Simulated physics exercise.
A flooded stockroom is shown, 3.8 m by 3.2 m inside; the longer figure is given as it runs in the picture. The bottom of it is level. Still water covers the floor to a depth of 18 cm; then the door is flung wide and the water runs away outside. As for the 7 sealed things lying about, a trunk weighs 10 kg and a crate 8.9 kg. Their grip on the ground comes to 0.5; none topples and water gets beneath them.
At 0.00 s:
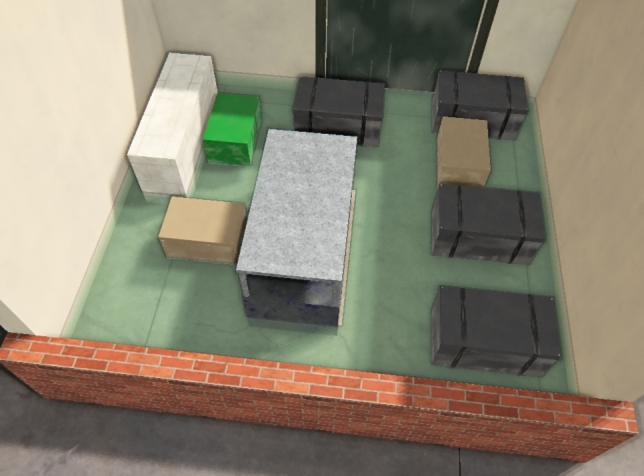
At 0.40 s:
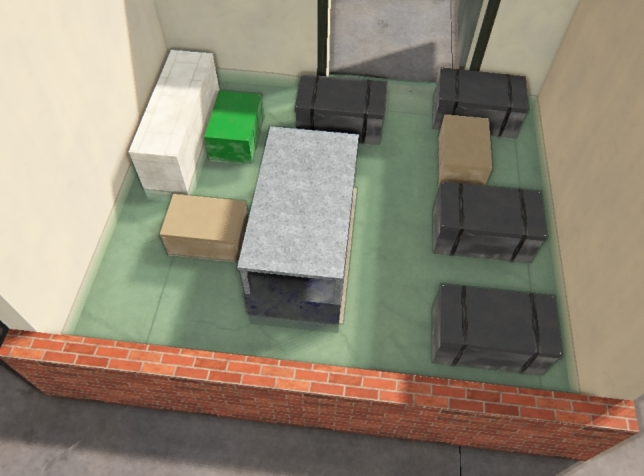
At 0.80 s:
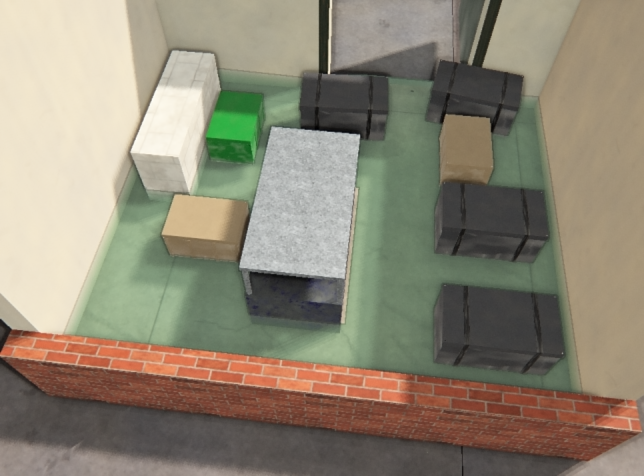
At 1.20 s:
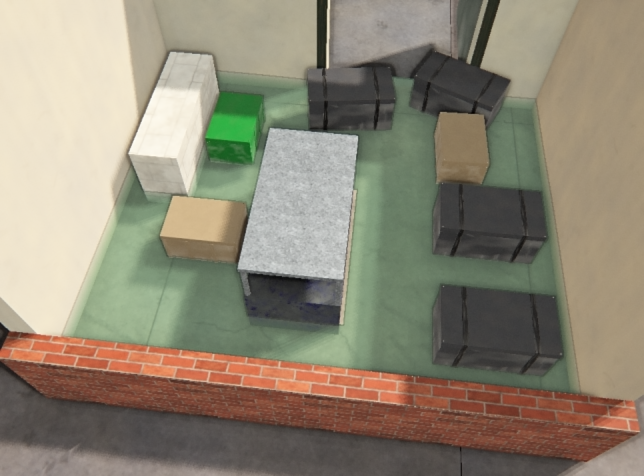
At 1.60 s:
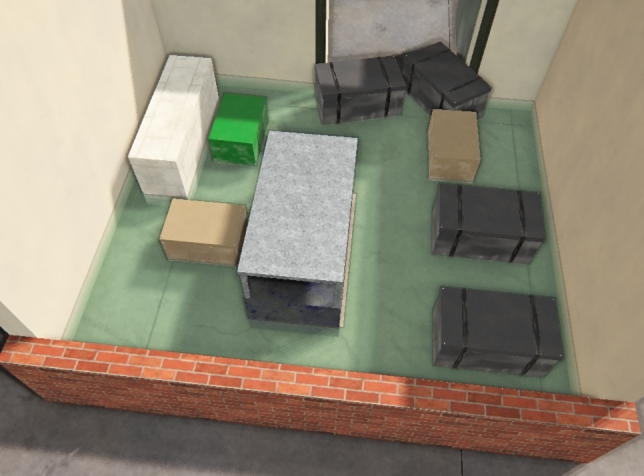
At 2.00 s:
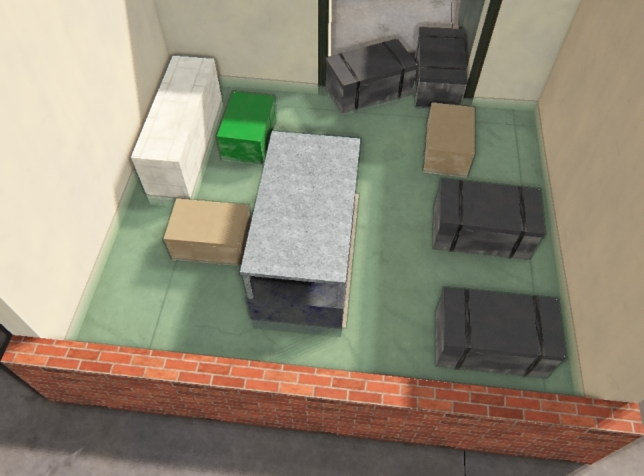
A flooded stockroom with shallow, greenish water over its floor is seen from high above, beyond a low brick wall, by a camera that stays still. A grey-topped block stands mid-room, with a white block and green crate at left, tan boxes either side, and four black trunks. The dark door opens, then the two far trunks swing and slide into the doorway while the green crate and right-hand tan box drift slightly.
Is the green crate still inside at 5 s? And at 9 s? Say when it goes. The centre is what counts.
I expect it clears out mid-range.
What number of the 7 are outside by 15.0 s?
6 by that time.
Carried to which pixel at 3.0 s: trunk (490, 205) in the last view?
(486, 180) or thereabouts.
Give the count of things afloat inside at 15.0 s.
1 at that moment.
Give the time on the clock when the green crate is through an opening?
It should be at around 6.5 seconds.
After 3.0 s the green crate is near (263, 107), 0.3 m from its start, afloat; 2 of 7 are out; 5 afloat.
After 6.8 s the green crate has gone out (at 6.5 s); 4 of 7 are out; 3 afloat.
After 11.0 s the green crate has gone out (at 6.5 s); 5 of 7 are out; 2 afloat.
After 15.0 s the green crate has gone out (at 6.5 s); 6 of 7 are out; 1 afloat.
